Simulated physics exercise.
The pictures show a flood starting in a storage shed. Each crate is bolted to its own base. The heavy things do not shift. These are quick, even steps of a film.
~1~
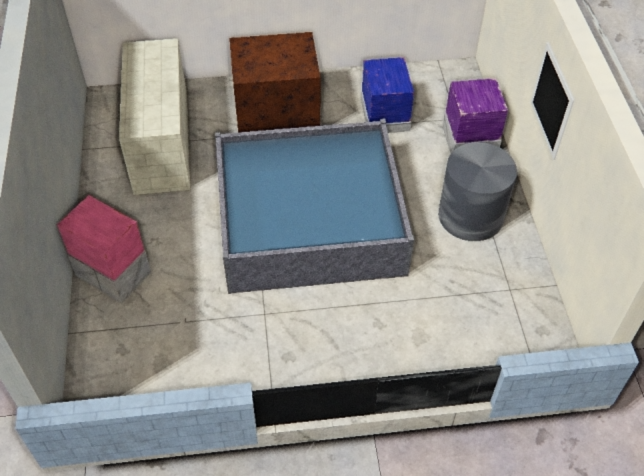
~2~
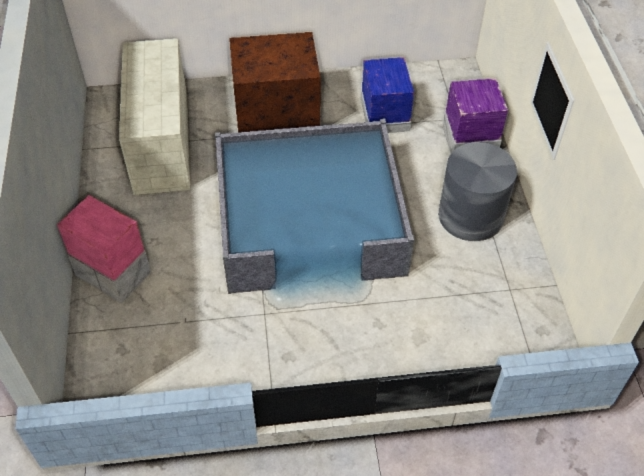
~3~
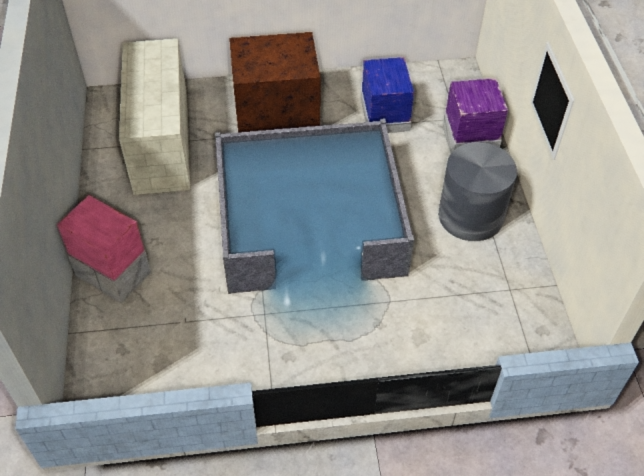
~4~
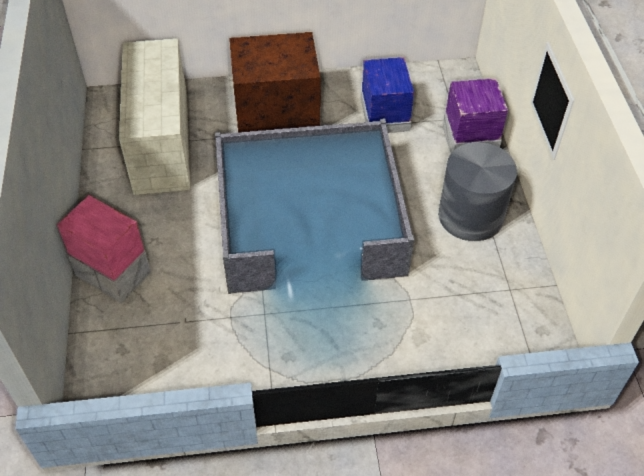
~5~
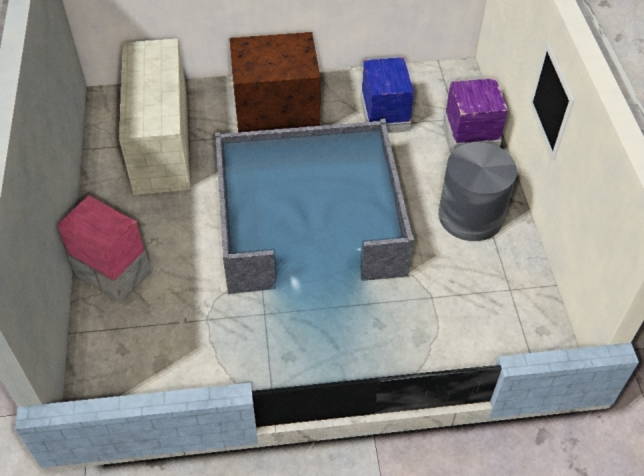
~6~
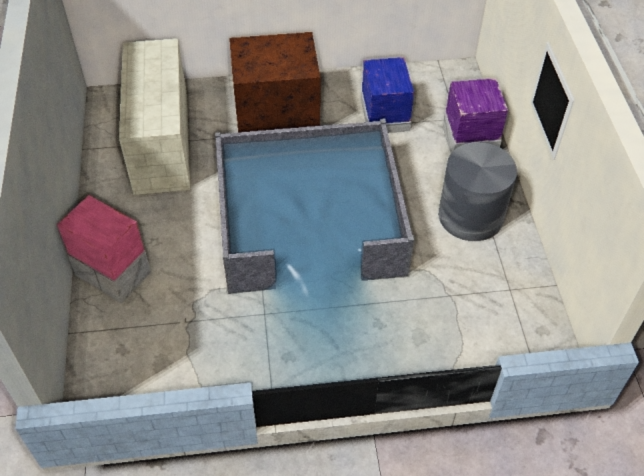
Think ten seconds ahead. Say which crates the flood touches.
One by one: The pink crate escapes dry; the blue crate escapes dry; the purple crate escapes dry.
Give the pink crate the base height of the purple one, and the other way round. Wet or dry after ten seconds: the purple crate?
The purple crate remains dry.
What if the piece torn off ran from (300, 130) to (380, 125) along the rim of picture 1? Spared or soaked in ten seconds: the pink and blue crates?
One by one: Pink keeps dry, blue is soaked.
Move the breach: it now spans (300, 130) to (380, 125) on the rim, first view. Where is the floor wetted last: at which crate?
I say the pink one.
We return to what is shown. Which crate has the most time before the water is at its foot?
I say the crate marked blue.
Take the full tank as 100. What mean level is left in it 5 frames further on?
About 68 per cent.
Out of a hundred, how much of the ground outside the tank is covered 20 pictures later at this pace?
Close to 50 %.
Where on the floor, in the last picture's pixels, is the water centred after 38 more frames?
I would point to (314, 268).
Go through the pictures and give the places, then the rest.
Still water in the water tank at (310, 189), in the first picture.
Water pours out at (319, 272) and has run to (272, 298), in the second picture.
Water pours out at (318, 273) and has run to (276, 332), in the third picture.
The front is at (302, 375), out from the gap at (318, 273), in the fourth picture.
Water pours out at (319, 272) and has run to a hidden place, in the fifth picture.
The front is at a hidden place, out from the gap at (319, 271), in the sixth picture.
A moment on, water covers 20 % of the floor; the pink crate not reached, the blue crate not reached, the purple crate not reached.
Next, water covers 30 % of the floor; the pink crate not reached, the blue crate not reached, the purple crate not reached.
Then, water covers 50 % of the floor; the pink crate water round its plinth, the blue crate not reached, the purple crate water round its plinth.
Later, water covers 85 % of the floor; the pink crate water round its plinth, the blue crate water round its plinth, the purple crate water round its plinth.
In the end, water covers 100 % of the floor; the pink crate stayed above the water, the blue crate stayed above the water, the purple crate stayed above the water.
